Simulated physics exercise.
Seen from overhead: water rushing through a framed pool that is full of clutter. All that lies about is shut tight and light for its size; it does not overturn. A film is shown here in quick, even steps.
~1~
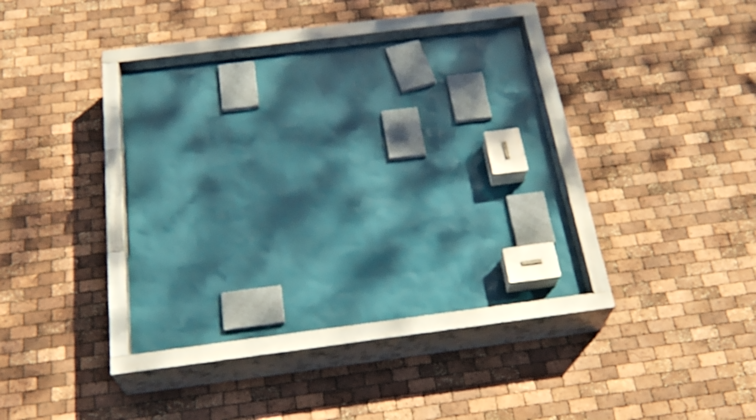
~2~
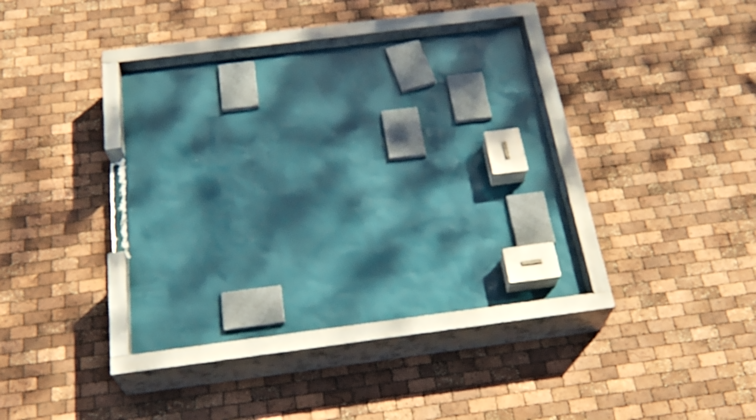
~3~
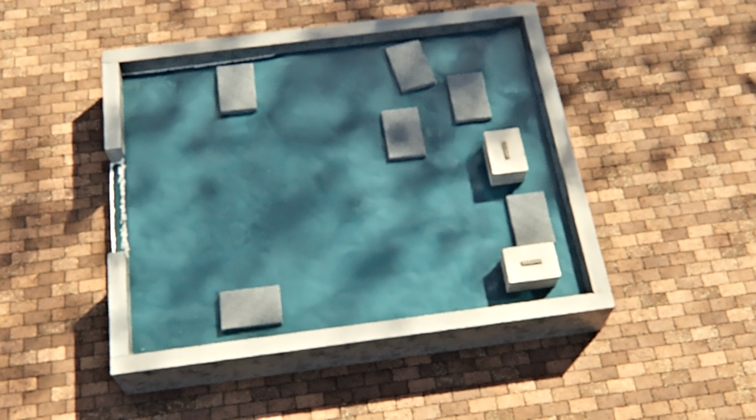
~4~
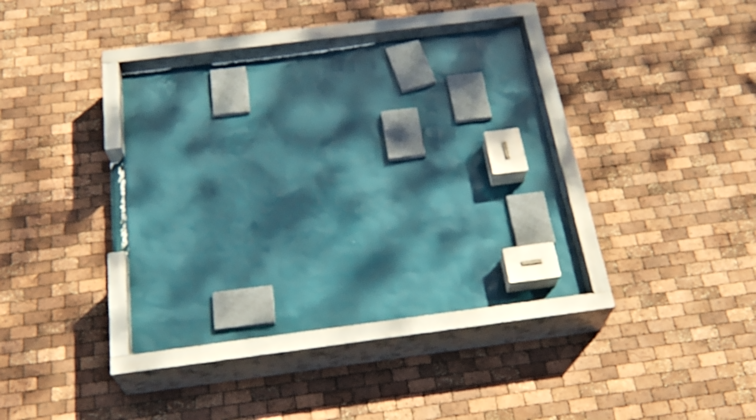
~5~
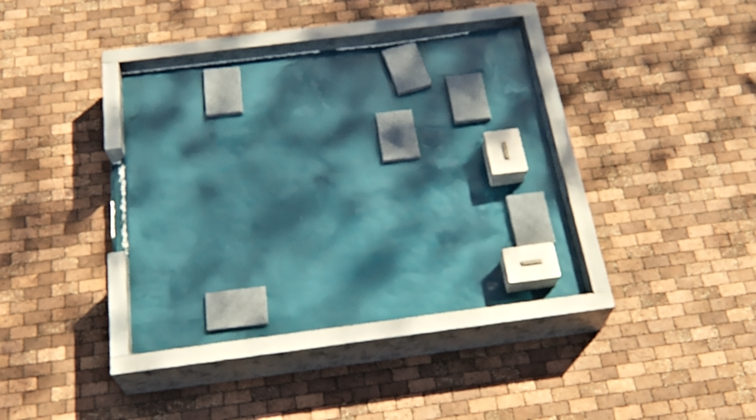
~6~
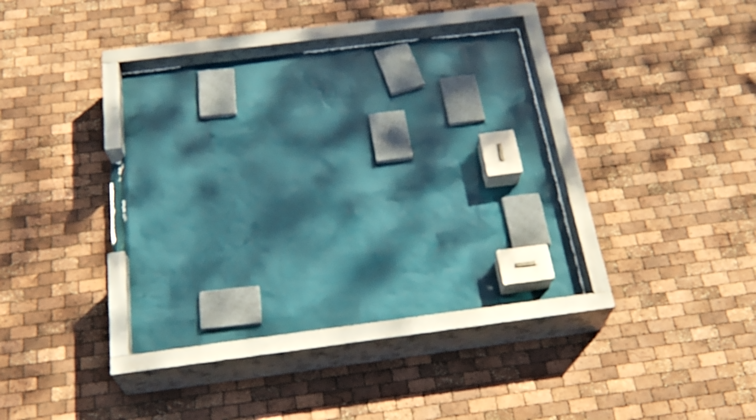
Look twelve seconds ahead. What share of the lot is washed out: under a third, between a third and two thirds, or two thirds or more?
The way it goes, not even one in three of the loose things get out.
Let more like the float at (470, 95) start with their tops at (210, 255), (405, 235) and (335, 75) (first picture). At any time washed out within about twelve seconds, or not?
In order, the first is escaping, the second never leaving, the third never leaving.
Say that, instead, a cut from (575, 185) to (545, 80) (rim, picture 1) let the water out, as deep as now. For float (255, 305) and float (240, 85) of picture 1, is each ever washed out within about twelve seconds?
Taking them in order, the first never leaves and the second never leaves.
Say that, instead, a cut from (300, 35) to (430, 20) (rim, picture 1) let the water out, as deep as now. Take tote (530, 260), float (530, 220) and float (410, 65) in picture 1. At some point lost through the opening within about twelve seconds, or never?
Same order as asked: Never leaves, never leaves, exits.
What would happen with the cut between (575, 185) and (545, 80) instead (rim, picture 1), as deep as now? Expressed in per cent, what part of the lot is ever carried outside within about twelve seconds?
Roughly 80 in a hundred.
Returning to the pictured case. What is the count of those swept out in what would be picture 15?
The number comes to 0.
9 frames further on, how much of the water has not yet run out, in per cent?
That comes to roughly 82 parts in a hundred.
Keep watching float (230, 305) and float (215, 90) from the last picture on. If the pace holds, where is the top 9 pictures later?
Estimate - first: (196, 299), second: (184, 111).
A moment on, 0 of 8 are out; 8 afloat.
Next, 0 of 8 are out; 8 afloat.
Later, 0 of 8 are out; 8 afloat.
In the end, 1 of 8 are out; 7 afloat.
